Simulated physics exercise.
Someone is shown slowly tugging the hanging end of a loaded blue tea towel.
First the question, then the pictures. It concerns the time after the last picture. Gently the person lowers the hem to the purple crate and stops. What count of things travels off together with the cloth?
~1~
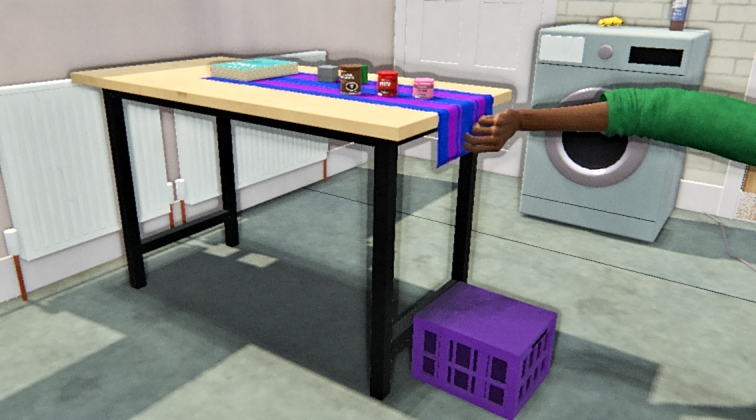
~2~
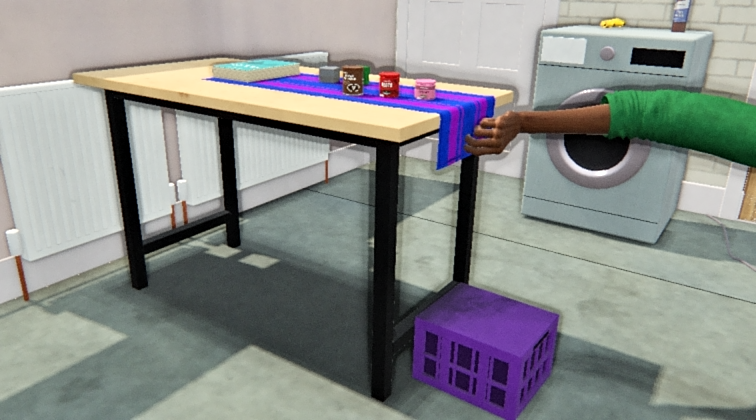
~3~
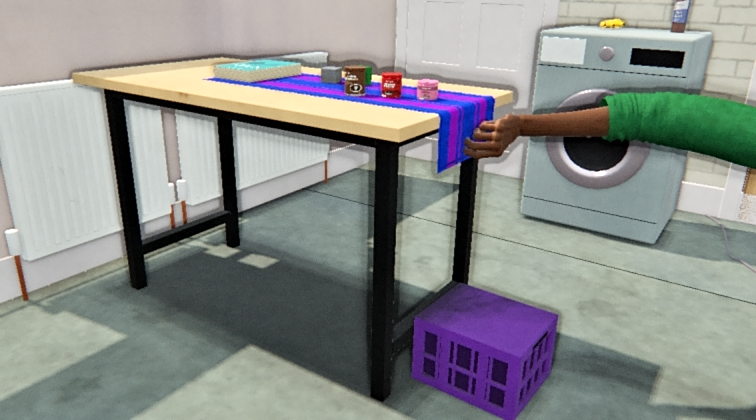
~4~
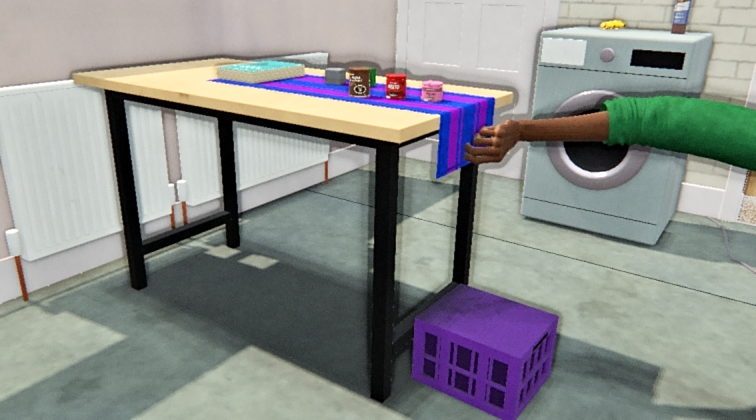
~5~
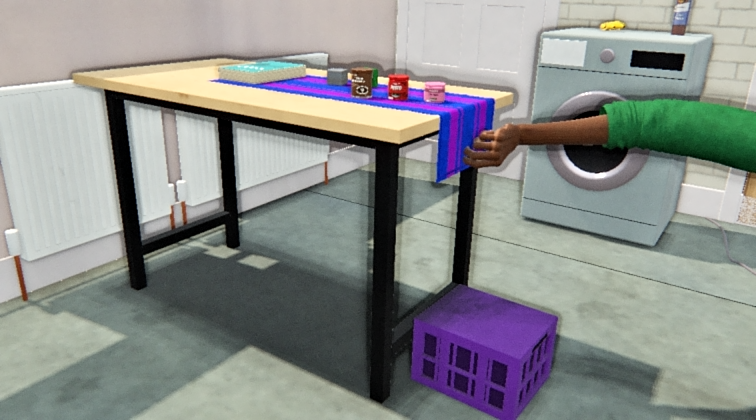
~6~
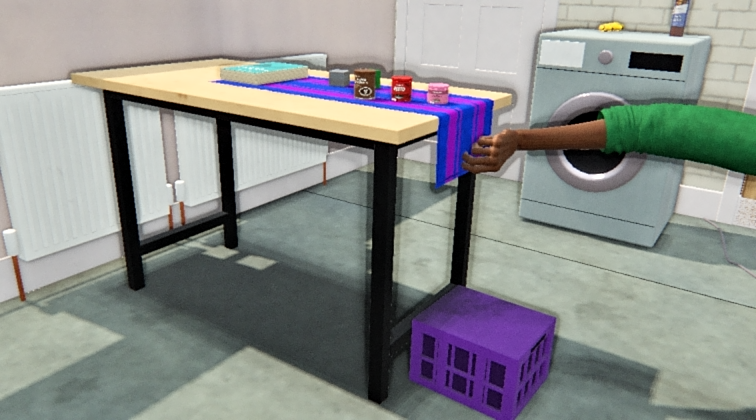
It drops four things over the edge.
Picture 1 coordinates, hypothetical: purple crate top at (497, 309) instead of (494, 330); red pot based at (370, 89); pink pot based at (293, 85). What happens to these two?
The red pot is lost; the pink pot stays put.
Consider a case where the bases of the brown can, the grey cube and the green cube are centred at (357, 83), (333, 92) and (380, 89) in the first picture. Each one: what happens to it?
The brown can ends up off, the grey cube ends up off, the green cube ends up off.
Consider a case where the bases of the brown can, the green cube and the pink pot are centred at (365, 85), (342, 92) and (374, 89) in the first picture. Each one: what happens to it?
Fate of the brown can: It goes; fate of the green cube: It goes; fate of the pink pot: It goes.
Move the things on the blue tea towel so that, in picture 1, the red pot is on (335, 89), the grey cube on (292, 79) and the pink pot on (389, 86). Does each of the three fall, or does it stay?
Short version: Red pot drops, grey cube stays, pink pot drops.
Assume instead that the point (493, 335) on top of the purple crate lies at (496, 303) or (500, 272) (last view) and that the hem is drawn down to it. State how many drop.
The count: 3 and 2.
A little later, hem near (461, 237); pink pot and red pot gone.
Next, hem near (458, 289); pink pot, red pot and brown can gone.
When it is over, hem on the crate; pink pot, red pot, brown can and green cube gone. The answer is four.
